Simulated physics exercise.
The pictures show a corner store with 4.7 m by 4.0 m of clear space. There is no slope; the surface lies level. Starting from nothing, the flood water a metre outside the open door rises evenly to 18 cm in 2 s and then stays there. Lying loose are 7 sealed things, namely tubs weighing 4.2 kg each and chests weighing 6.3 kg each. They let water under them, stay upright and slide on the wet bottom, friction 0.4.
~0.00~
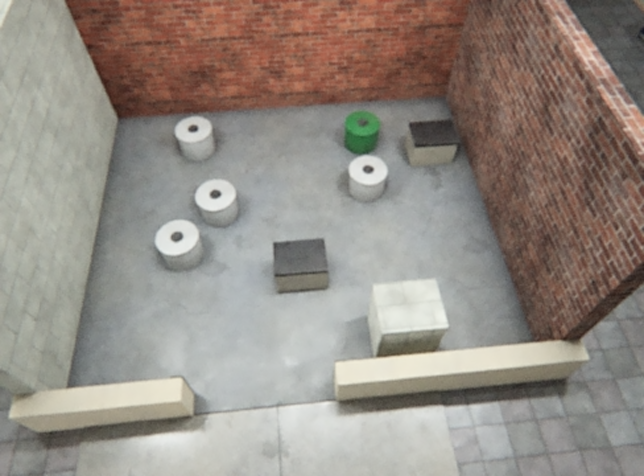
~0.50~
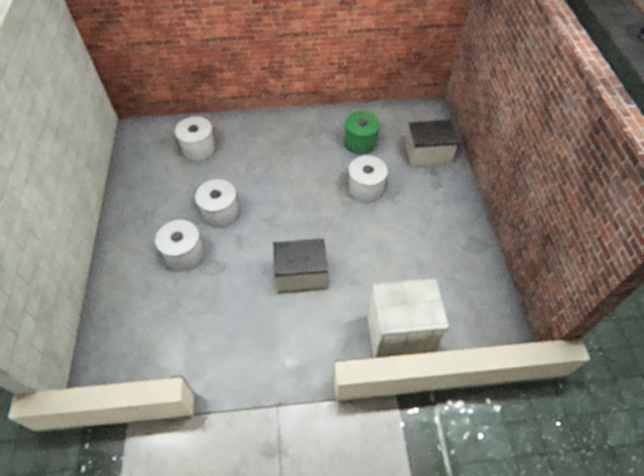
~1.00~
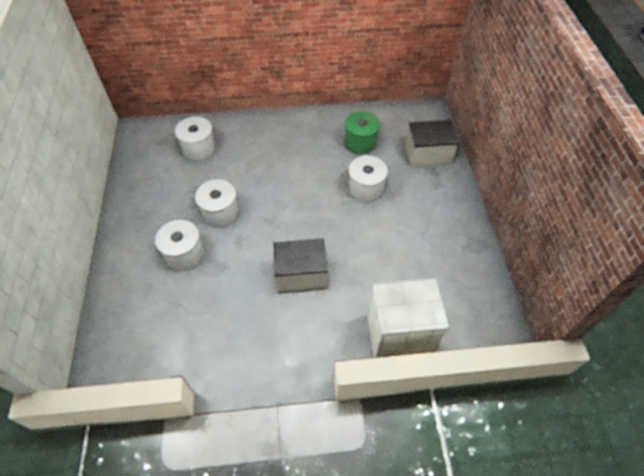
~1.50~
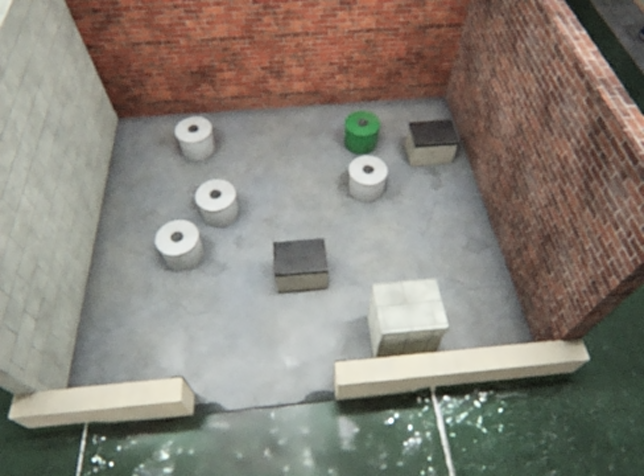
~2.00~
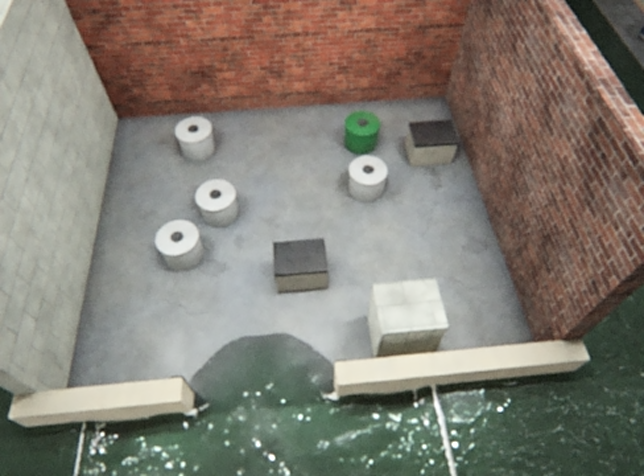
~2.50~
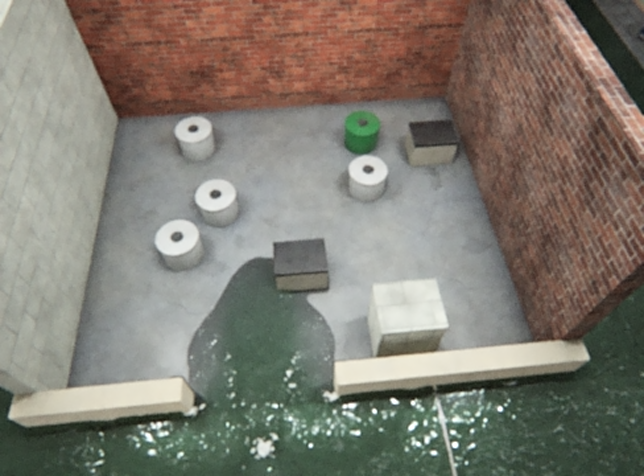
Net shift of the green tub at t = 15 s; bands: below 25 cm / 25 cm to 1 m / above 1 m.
Movement: Major.
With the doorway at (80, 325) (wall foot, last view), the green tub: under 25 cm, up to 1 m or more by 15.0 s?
The green tub ends up a great distance away.
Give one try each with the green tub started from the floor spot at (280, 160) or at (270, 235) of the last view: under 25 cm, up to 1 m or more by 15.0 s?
In that order: It ends far away; it ends far away.
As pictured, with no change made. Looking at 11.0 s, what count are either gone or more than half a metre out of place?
The answer is 7.
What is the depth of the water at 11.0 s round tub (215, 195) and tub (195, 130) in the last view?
Roughly 10 and 10 cm.
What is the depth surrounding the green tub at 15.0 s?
Depth approx. 10 cm.
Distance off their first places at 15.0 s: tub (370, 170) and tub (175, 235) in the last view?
Respectively 150 and 100 centimetres.
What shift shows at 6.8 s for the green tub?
It has shifted about 60 cm.
After 3.5 s the green tub is near (363, 123), 0.0 m from its start, aground; 0 afloat.
After 6.8 s the green tub is near (380, 89), 0.7 m from its start, afloat; 6 afloat.
After 11.0 s the green tub is near (446, 99), 1.1 m from its start, afloat; 7 afloat.
After 15.0 s the green tub is near (478, 204), 1.8 m from its start, afloat; 7 afloat.
